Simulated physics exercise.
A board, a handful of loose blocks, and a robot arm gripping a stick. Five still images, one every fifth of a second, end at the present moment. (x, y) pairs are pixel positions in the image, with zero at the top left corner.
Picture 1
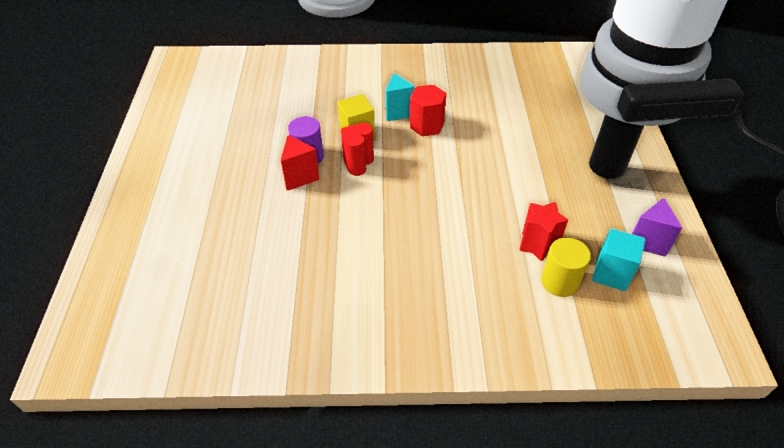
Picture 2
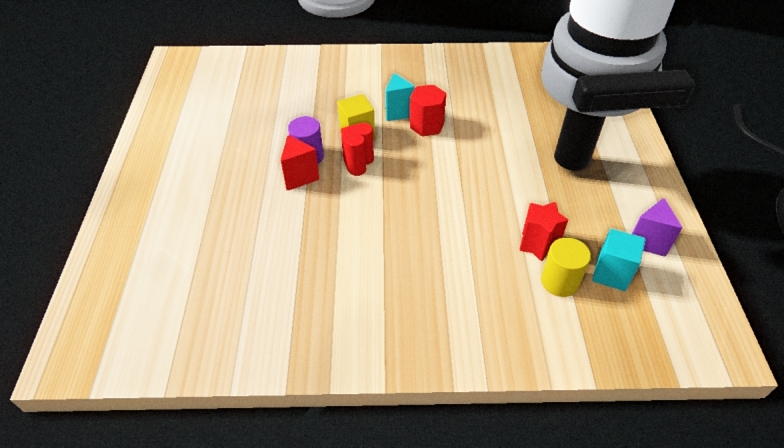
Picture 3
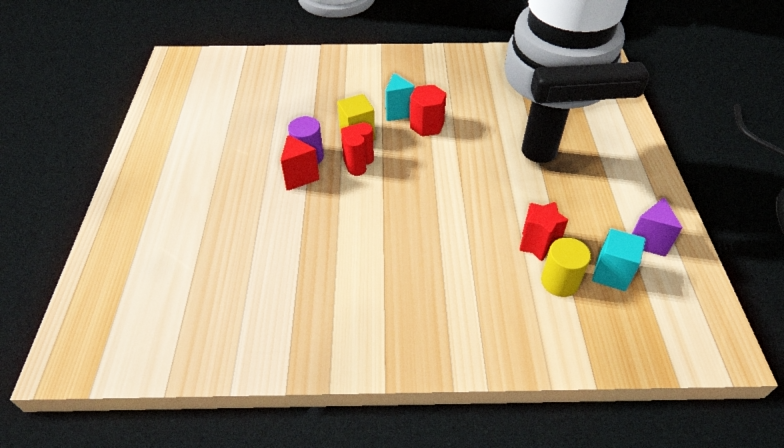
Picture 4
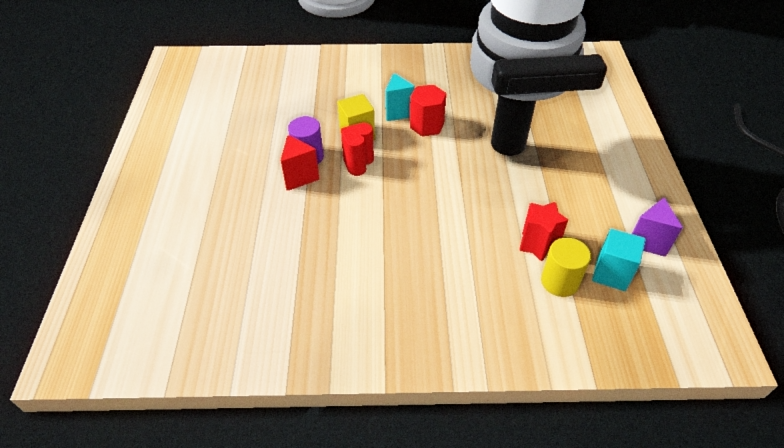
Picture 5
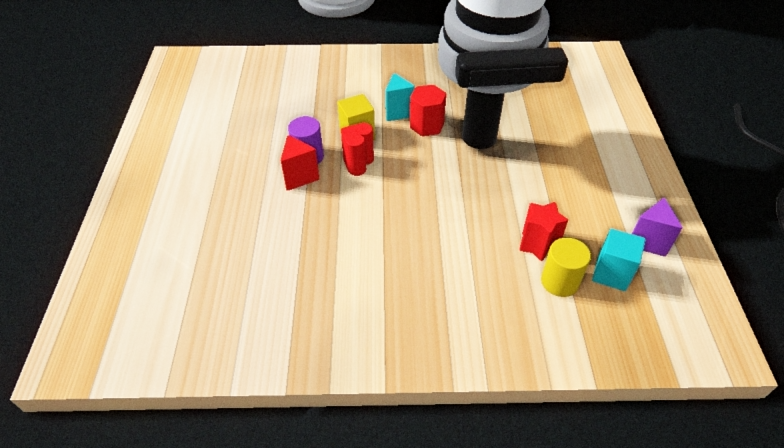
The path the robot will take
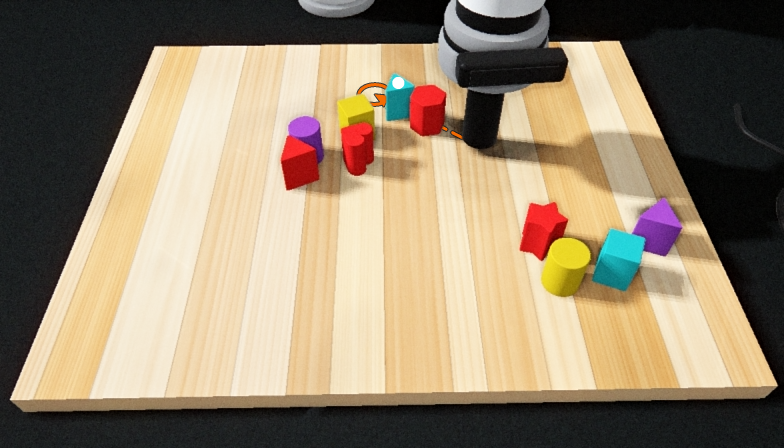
A robot arm holding a black stick moved steadily left across the far side of a striped wooden board, nearing a red hexagonal block, while all the colourful blocks stayed still.
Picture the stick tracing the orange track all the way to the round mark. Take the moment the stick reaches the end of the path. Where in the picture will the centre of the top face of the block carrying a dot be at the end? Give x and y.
My best guess is (317, 62).
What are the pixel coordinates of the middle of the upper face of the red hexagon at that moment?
It comes to (342, 58).
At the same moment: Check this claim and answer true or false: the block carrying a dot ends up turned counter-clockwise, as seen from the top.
That is true.
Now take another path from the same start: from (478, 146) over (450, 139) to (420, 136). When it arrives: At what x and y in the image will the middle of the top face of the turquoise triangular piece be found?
When the path ends, it will be at (387, 74).
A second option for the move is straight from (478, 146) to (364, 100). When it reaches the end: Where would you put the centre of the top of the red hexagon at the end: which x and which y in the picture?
It will likely be found at (351, 53).
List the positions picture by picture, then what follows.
Stick's lower end (607, 167); yellow square (356, 105); turquoise triangular piece (398, 83); red hexagon (429, 95), in the first frame.
Stick (572, 159); blocks still, in the second frame.
Stick (539, 151); blocks still, in the third frame.
Stick (508, 144); blocks still, in the fourth frame.
Stick (479, 138); yellow square (356, 105); turquoise triangular piece (398, 83); red hexagon (429, 95), in the fifth frame.
Drawn move, from (478, 146) to (375, 94); the dot is on the turquoise triangular piece.
On the path given first. One third of the way, stick (443, 119); turquoise triangular piece (388, 80), turned 35° anticlockwise; red hexagon (415, 86).
Two thirds of the way, stick (407, 102); turquoise triangular piece (352, 69), turned 55° anticlockwise; red hexagon (378, 71).
At the end, stick (374, 86); yellow square still; turquoise triangular piece (317, 62), turned 75° anticlockwise; red hexagon (342, 58), turned 20° anticlockwise.
